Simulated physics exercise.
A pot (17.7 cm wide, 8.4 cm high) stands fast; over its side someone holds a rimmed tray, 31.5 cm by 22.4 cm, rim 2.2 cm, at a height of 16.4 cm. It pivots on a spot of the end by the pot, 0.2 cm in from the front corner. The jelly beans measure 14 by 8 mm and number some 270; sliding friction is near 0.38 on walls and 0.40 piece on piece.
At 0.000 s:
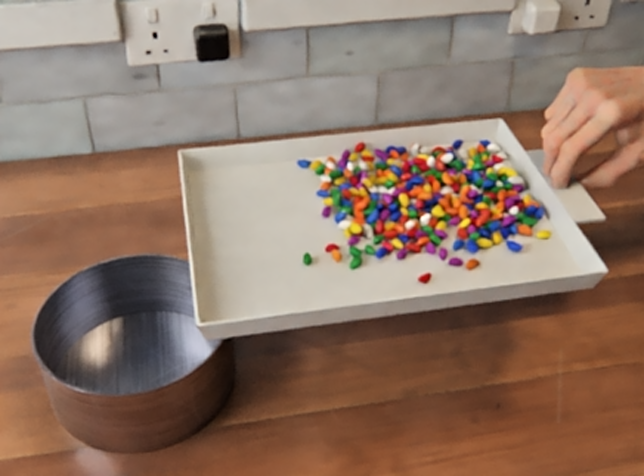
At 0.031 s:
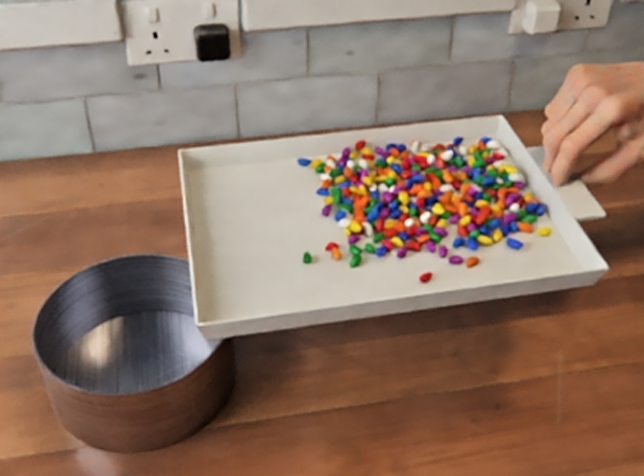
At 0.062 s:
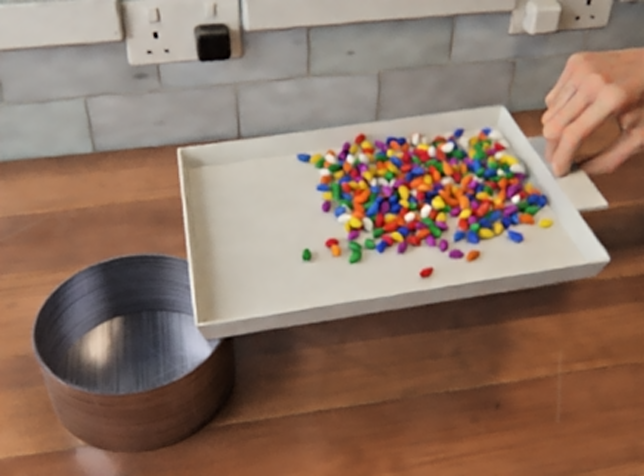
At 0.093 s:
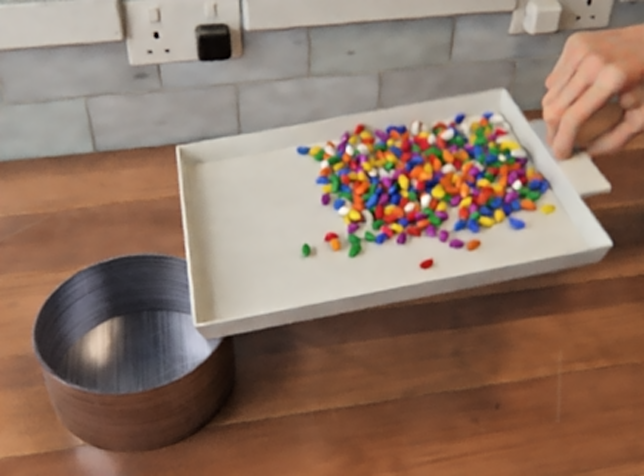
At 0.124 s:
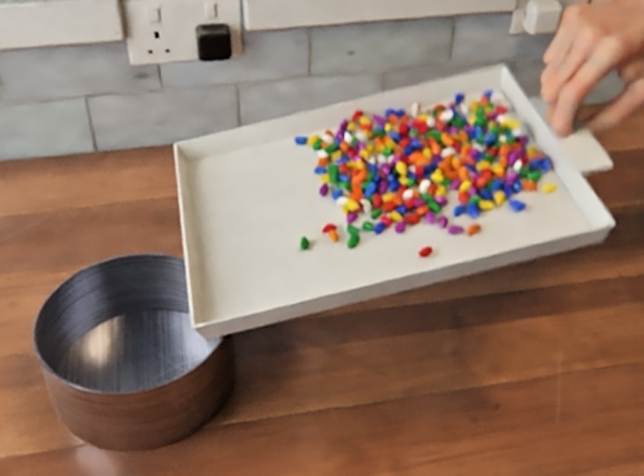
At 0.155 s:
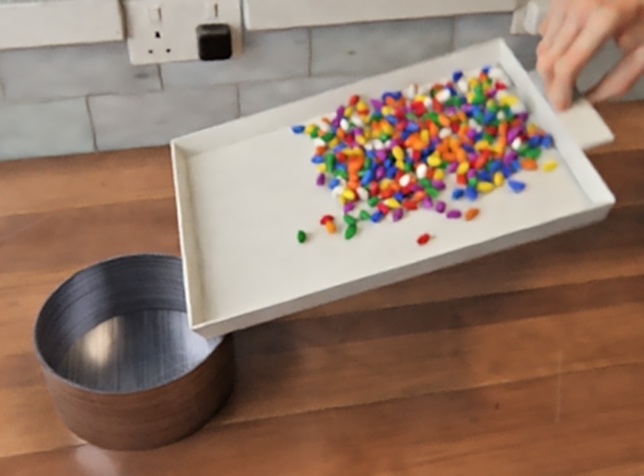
A white rimmed tray scattered with small, brightly multicoloured pieces sits above a wooden worktop, seen from slightly above by a still camera. A round pot, brown outside and dark grey inside, stands below the tray's left end, with grey tiles and white sockets behind. A hand at the right raises that end, slowly and then faster, tilting the tray down toward the left while the pieces keep their places on it.
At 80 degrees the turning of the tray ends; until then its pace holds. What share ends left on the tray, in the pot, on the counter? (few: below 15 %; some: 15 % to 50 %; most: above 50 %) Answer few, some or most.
Left on the tray: Few; in the pot: Some; on the counter: Most.
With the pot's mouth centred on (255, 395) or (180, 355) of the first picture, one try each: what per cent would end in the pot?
About 5 and 30 per cent.
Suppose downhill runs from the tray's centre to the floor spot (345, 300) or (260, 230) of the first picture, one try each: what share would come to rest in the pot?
About 0 and 65 per cent.
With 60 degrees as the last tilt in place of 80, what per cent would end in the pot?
It would be near 25 per cent.
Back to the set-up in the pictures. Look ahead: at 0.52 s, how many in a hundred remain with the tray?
Roughly 100 per cent.
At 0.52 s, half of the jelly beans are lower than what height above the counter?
Some 28 cm.
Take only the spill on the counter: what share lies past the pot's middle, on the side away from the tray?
Some 90 per cent.
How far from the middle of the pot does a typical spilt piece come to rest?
Some 26 cm.
After 0.37 s, tilt 47 degrees; the tray holds 100 %, the pot 0 %.
After 0.52 s, tilt 70 degrees; the tray holds 100 %, the pot 0 %.
After 0.79 s, tilt 80 degrees; the tray holds 10 %, the pot 25 %.
By 2.2 s all is still; tray 5 %, pot 30 %, counter 65 %.
